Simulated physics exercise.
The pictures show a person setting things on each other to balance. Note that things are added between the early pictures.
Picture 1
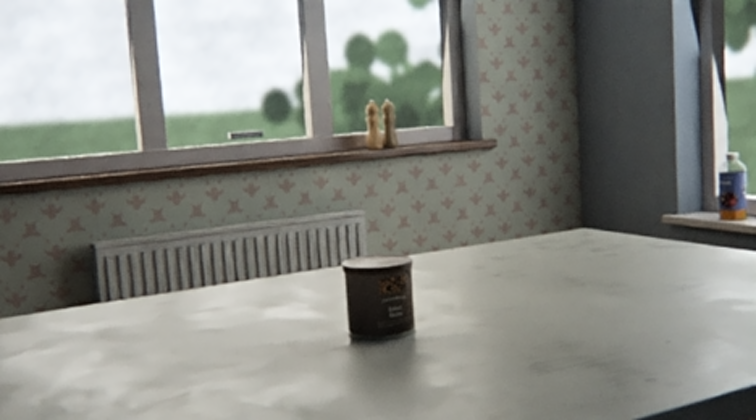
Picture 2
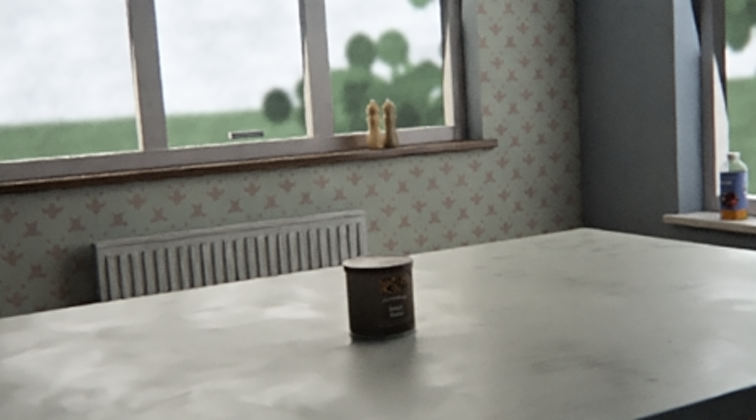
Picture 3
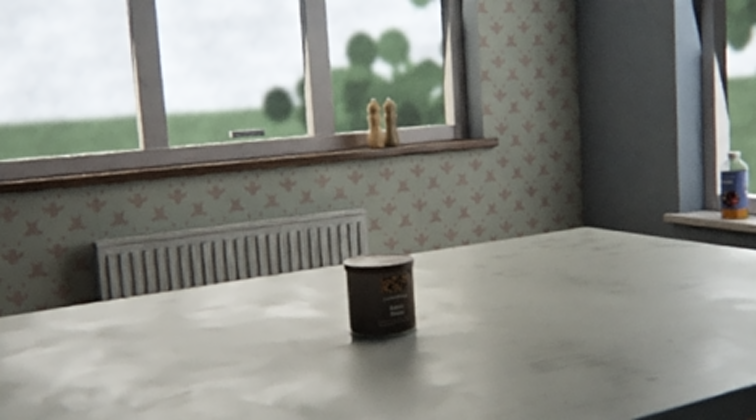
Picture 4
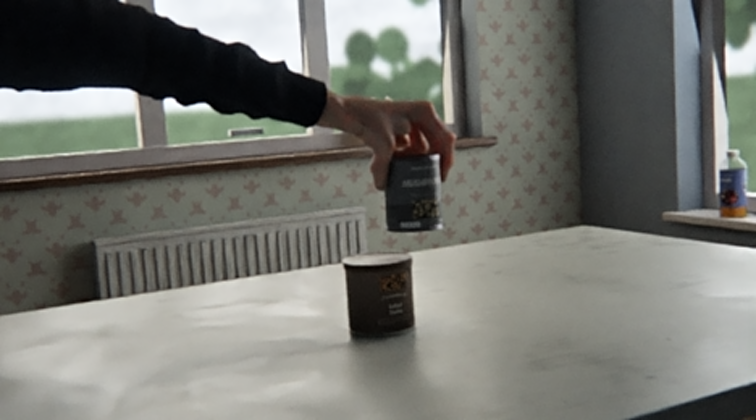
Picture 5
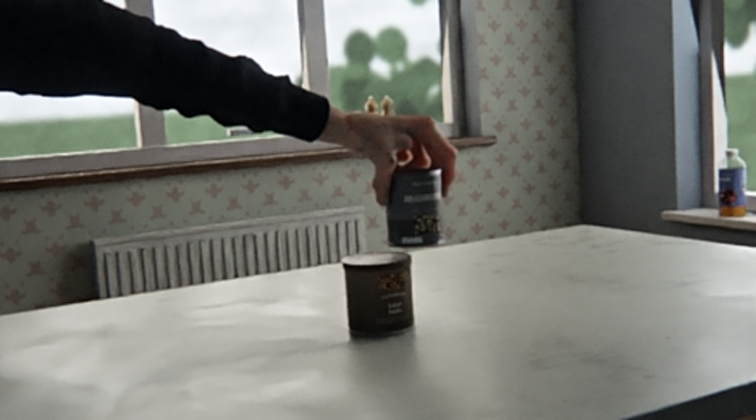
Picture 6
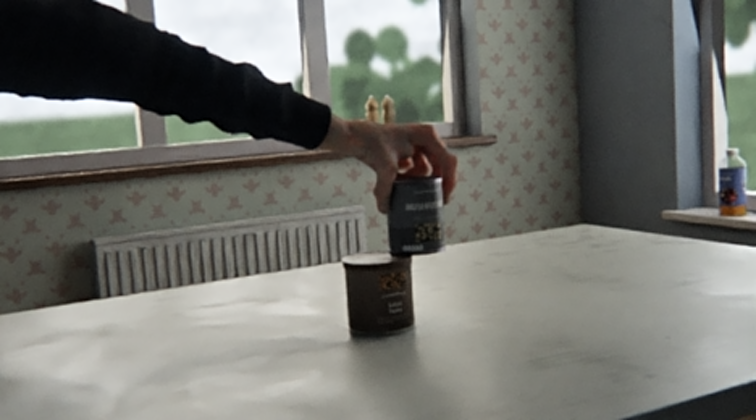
A grey tin is absent at first, while a brown tin sits alone on a pale table before a window and radiator. Then a hand in a dark sleeve reaches in from the left, holding the grey tin above the brown one, and lowers it onto the brown tin's right side, still gripping it.
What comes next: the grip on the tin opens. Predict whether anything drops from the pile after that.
Something drops.
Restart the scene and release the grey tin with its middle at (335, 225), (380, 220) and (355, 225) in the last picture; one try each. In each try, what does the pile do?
In order, the pile tumbles down, then stands firm, and lastly stands firm.
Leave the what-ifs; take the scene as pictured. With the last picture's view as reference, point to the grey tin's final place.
Near (473, 285).
Then, 0.30 s after the last picture, grey tin now fallen.
Then, 0.50 s after the last picture, nothing new.
At rest, fallen, grey tin; brown tin in place. Seen from the same camera at the end, grey tin near (473, 286). The pile loses its balance.
